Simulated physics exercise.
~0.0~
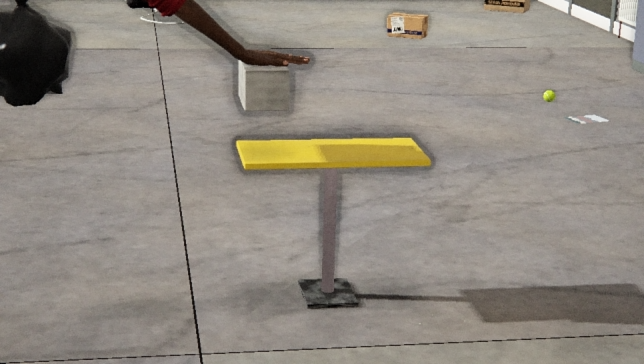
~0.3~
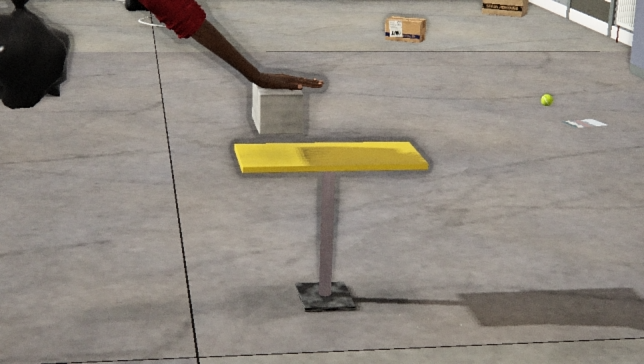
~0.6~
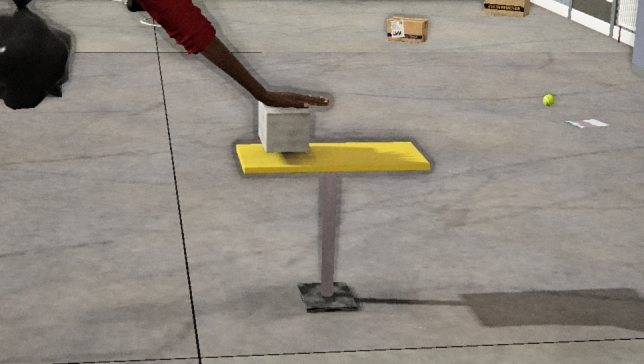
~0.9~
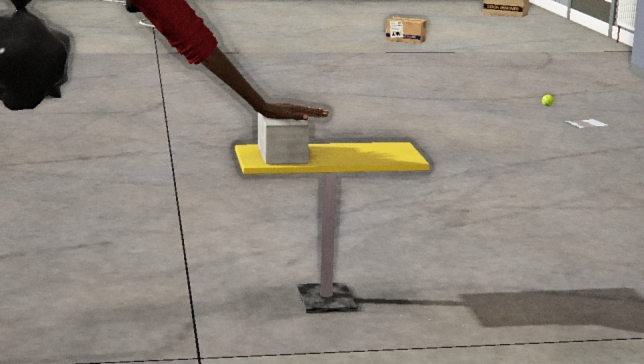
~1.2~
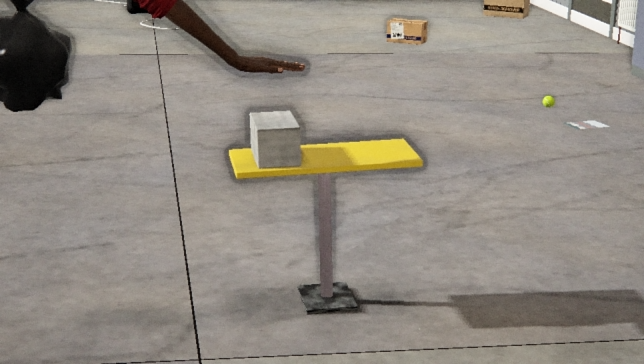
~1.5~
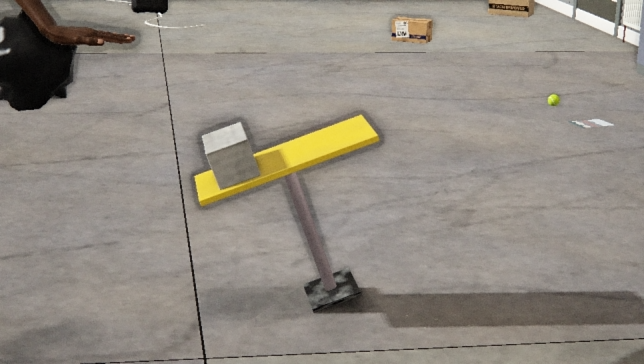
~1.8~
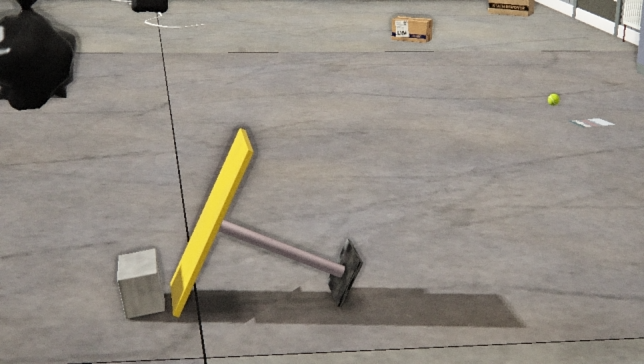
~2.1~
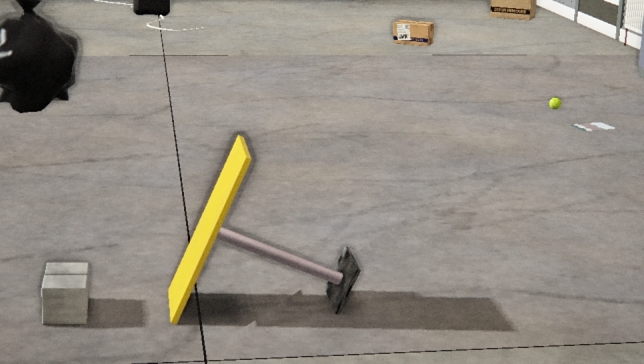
A hand lowered a gray block onto the left side of a narrow yellow table and let go, then drew back as the table tipped left and toppled onto its edge, while the block slid off and ended up on the floor farther left.
